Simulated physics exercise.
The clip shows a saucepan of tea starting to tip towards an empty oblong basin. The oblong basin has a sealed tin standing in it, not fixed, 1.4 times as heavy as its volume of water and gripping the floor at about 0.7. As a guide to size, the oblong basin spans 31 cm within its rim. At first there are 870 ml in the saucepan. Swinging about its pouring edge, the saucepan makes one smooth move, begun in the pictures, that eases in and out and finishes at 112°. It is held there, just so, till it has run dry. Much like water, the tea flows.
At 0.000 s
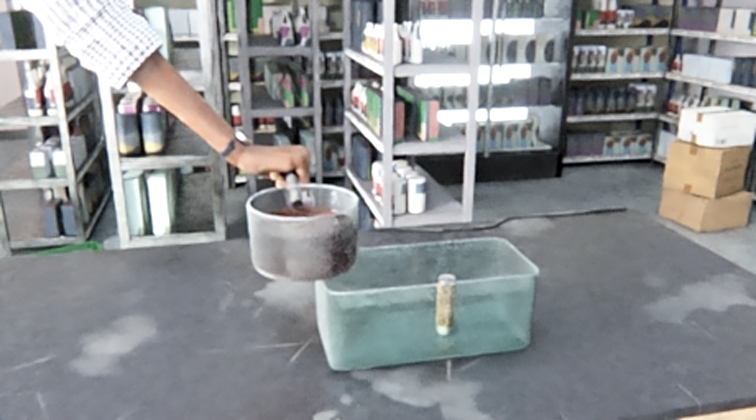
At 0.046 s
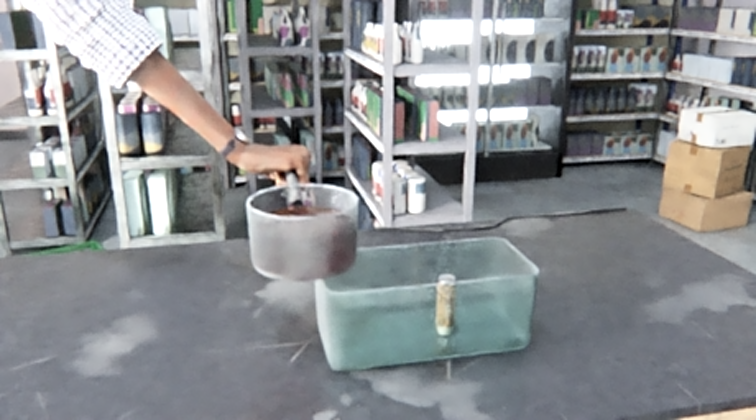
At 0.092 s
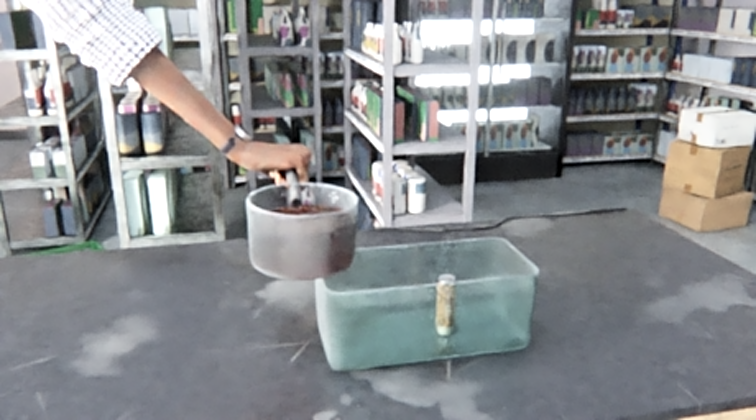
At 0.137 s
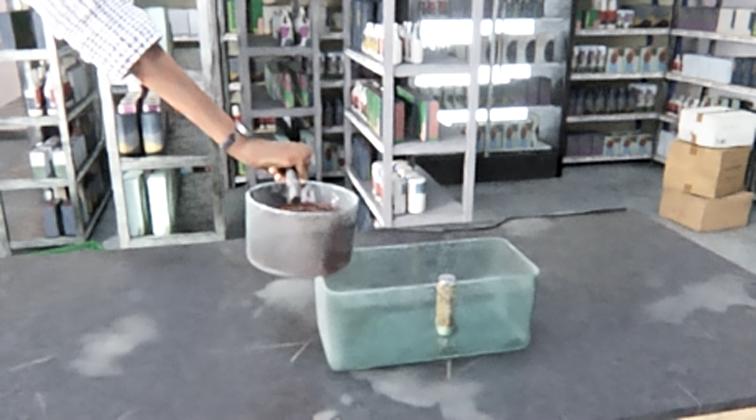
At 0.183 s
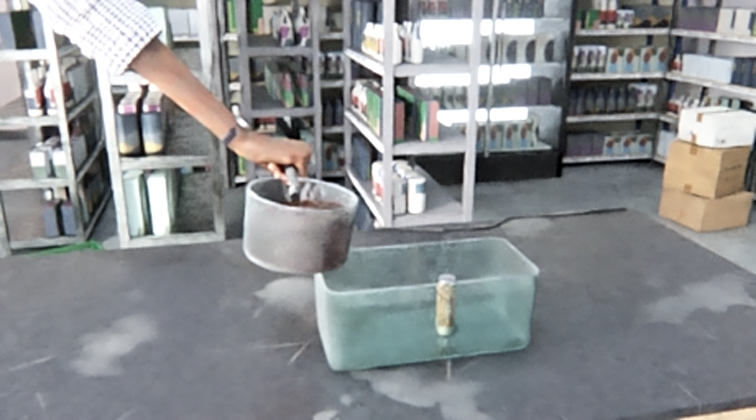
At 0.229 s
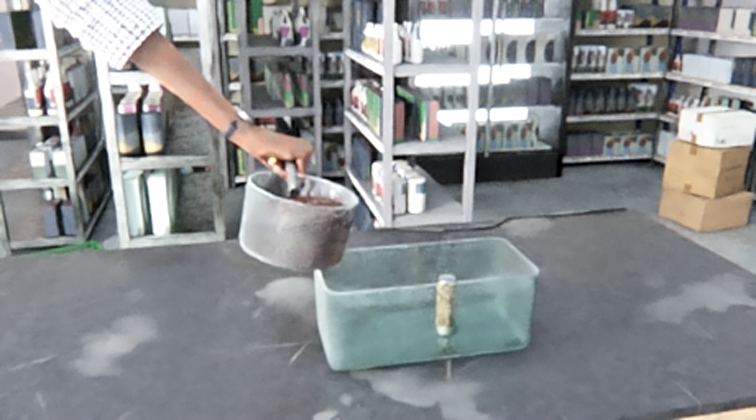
At the start, a hand holds a clear, round saucepan of dark tea level above the left end of an empty, greenish oblong basin on a dark table, where a small tin also stands. The hand then slowly tilts the saucepan slightly to the right, its left side rising, while the basin stays still.
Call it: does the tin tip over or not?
It tips over.
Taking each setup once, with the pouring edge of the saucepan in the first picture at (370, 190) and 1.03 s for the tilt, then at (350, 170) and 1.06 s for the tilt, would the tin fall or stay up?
Try 1: Still standing; try 2: Tipped over.
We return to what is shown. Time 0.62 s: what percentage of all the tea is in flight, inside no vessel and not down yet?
Estimate: Some 24 % of the total.
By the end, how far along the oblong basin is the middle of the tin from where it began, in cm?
Looks like roughly 6.5 cm in total.
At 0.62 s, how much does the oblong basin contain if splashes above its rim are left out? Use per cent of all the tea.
Roughly 1 percent.
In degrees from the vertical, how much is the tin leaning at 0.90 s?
It leans about 25° from upright.
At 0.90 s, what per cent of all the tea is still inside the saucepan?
Roughly 12 percent remains.
Then, 0.62 s in, the tilt is 74° and 74 per cent is still to pour; the tin stands where it began.
Then, 0.90 s in, the tilt is 108° and 12 per cent is still to pour; the tin leans 26°.
Then, 1.20 s in, the tilt is 112° and 0 per cent is still to pour; the tin lies on its side.
Then, 1.52 s in, the tilt is 112° and 0 per cent is still to pour; the tin lies on its side.
Finally, the tin lies on its side.
